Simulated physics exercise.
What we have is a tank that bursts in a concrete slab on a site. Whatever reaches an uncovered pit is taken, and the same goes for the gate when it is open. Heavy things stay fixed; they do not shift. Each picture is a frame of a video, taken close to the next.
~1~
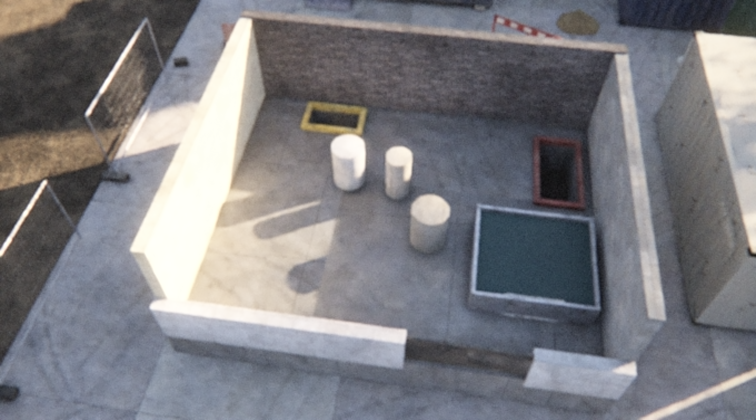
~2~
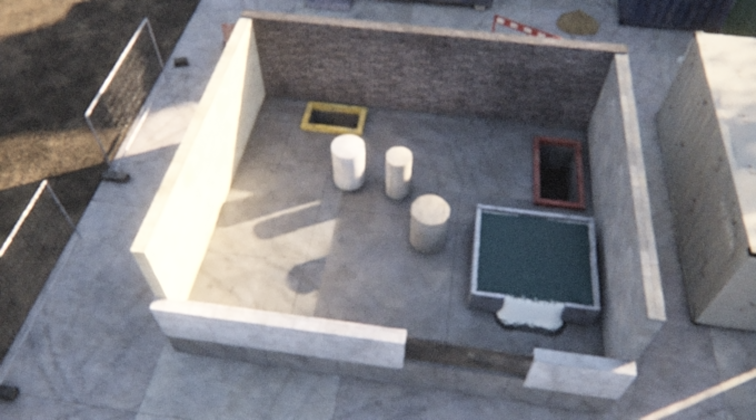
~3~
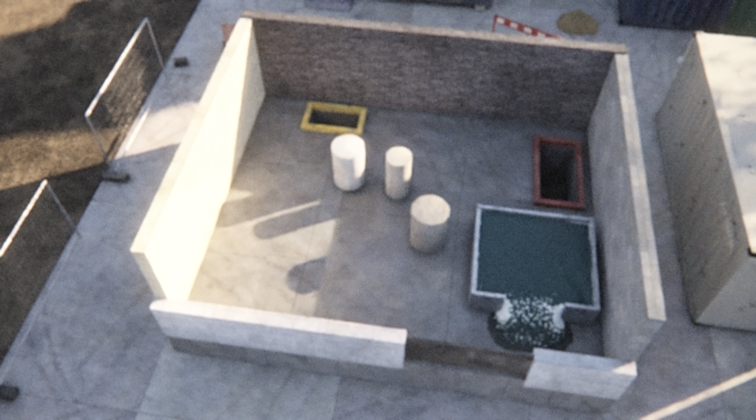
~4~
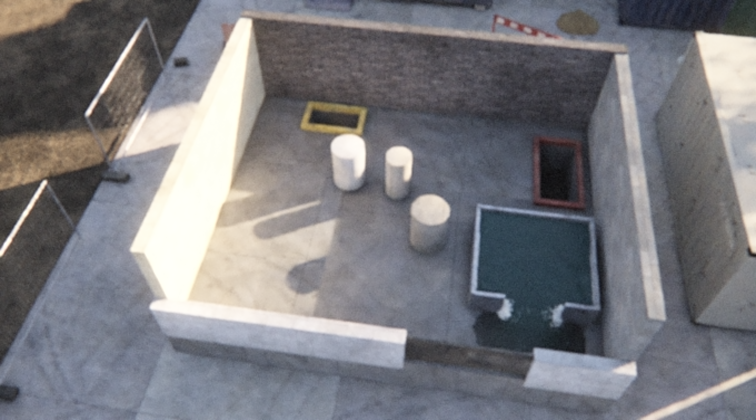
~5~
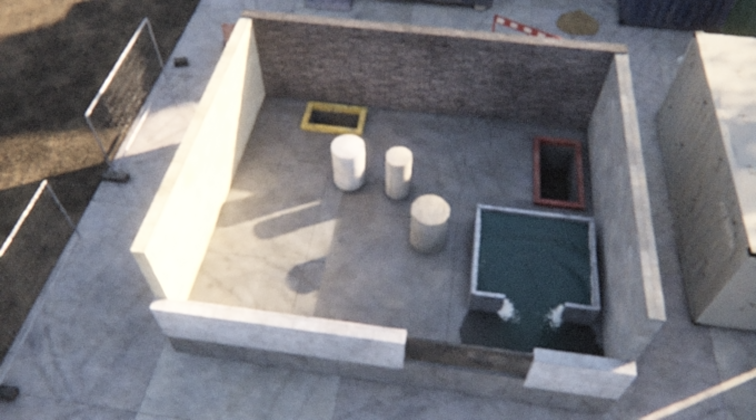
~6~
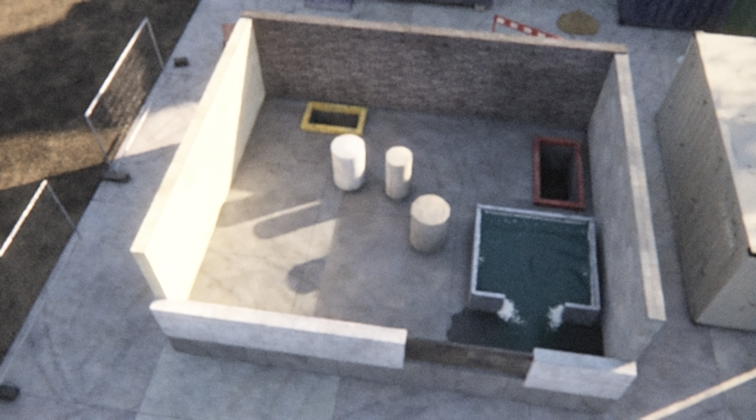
Water bursts through the front of a square tank and spreads across the concrete floor.
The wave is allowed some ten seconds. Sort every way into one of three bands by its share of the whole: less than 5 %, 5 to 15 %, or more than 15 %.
Bands: The gate - less than 5 %; the red pit - less than 5 %; the yellow pit - less than 5 %.
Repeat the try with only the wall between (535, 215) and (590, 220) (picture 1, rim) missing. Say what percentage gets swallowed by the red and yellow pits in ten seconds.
Lab note - share by pit: Red 35 %, yellow 0 %.
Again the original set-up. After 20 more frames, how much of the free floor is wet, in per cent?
Estimate: Some 40 in a hundred.
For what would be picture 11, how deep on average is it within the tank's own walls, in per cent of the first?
Around 72 percent, give or take.
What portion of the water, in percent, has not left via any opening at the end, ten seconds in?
Estimate: Some 100 %.
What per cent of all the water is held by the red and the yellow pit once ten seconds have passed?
Approximate shares: 0 per cent and 0 per cent.
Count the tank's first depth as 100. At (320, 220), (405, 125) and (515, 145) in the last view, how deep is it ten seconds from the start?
Around 10, 4 and 2 percent, in that order.
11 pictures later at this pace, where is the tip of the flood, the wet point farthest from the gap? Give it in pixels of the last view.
The flood front should get to about (297, 335).
A moment on, water covers 10 % of the floor; the gate 0 %, the red pit 0 %, the yellow pit 0 %.
Next, water covers 20 % of the floor; the gate 0 %, the red pit 0 %, the yellow pit 0 %.
Then, water covers 40 % of the floor; the gate 0 %, the red pit 0 %, the yellow pit 0 %.
Later, water covers 65 % of the floor; the gate 0 %, the red pit 1 %, the yellow pit 0 %.
In the end, water covers 90 % of the floor; the gate 0 %, the red pit 1 %, the yellow pit 0 %.
